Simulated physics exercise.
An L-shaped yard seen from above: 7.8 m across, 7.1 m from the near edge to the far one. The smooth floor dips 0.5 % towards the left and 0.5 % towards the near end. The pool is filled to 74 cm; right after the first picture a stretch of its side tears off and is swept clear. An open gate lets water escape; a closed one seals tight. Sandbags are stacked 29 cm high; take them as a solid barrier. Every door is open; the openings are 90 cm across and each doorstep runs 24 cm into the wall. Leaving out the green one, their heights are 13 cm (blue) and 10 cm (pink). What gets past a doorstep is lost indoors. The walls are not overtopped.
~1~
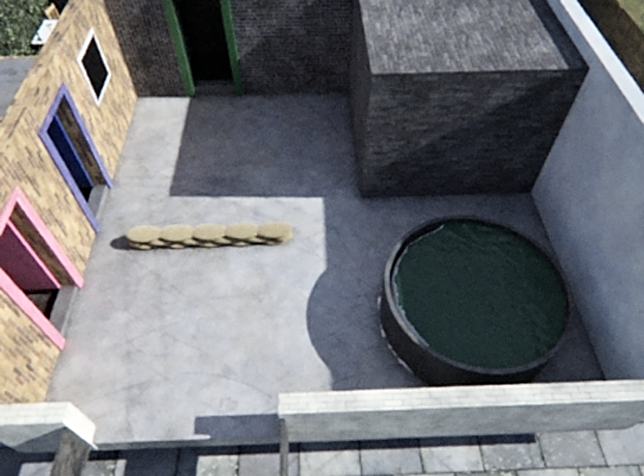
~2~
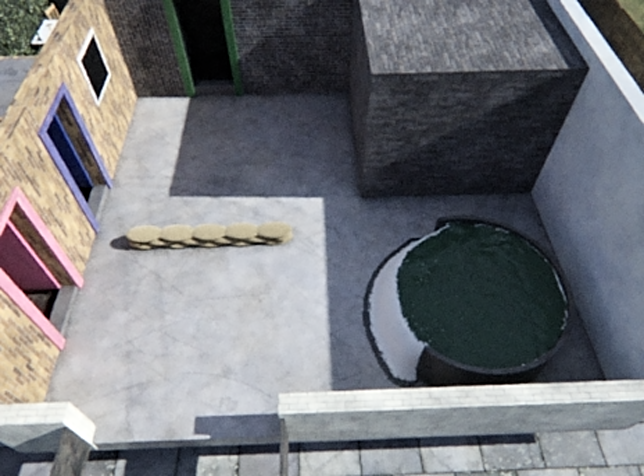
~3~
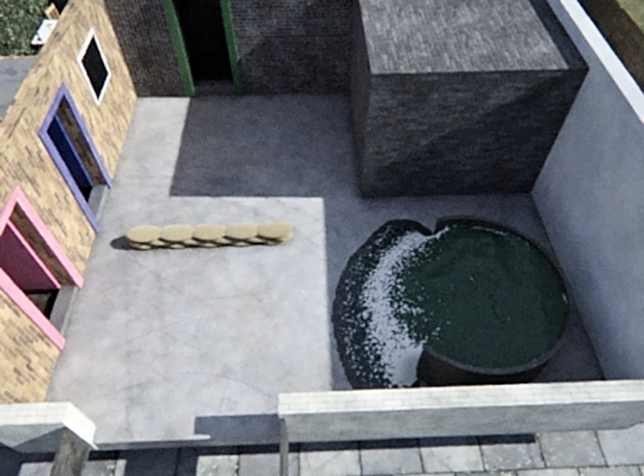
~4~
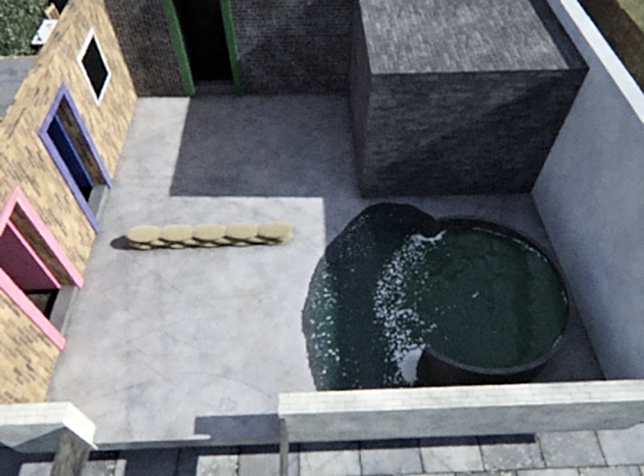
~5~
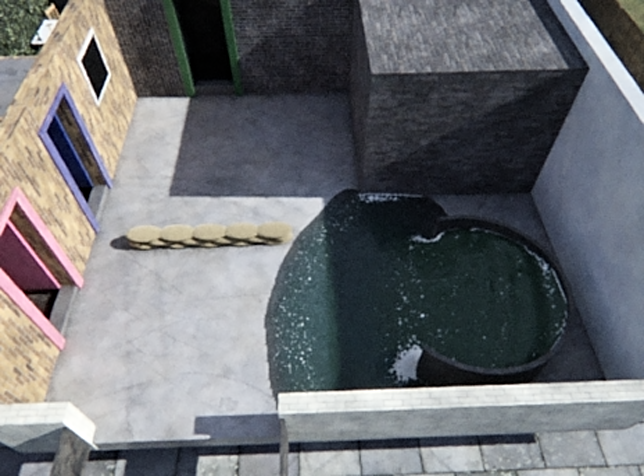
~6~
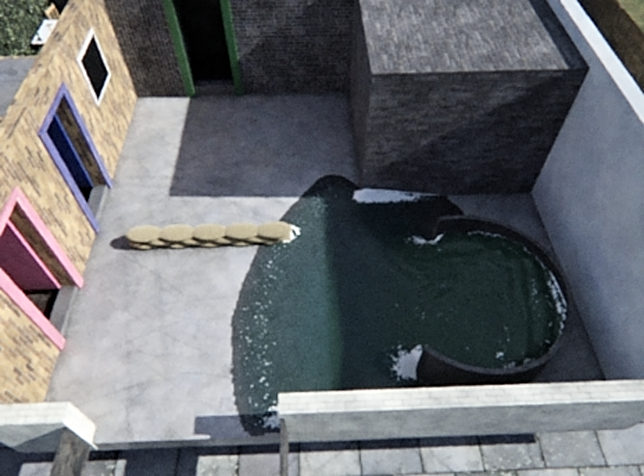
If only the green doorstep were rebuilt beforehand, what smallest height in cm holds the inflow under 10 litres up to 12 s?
It would have to be roughly 12 cm high.
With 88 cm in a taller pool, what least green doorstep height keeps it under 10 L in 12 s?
Then roughly 15 cm.
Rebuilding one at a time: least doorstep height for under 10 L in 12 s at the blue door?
Roughly 7.5 cm at blue.
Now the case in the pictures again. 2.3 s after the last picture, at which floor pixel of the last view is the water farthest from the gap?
Near (137, 100).
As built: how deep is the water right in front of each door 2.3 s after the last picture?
Depths in cm: Green 16, blue 7, pink 34.
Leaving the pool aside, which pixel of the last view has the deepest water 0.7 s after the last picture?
Around (293, 236).
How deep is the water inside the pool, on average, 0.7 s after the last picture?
About 36 cm.
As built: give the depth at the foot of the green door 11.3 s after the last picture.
About 5.0 cm.
Then, 0.7 s after the last picture water covers 50 % of the floor, deepest (34 cm) near (293, 236); it has not reached the green door.
Then, 2.3 s after the last picture water covers 85 % of the floor, deepest (35 cm) near (67, 329); 16 cm at the green door, 0 litres in over its 24 cm doorstep.
Then, 11.3 s after the last picture water covers 95 % of the floor, deepest (9 cm) near (440, 410); 5 cm at the green door, 0 litres in over its 24 cm doorstep.
At the green door as built, the water peaked near 16 cm, 4.3 s after the last picture.
With a doorstep of 10.5 cm, 19 litres would have come in within the 12 s; with 14 cm, 3 litres. So under 10 litres takes about 12 cm.
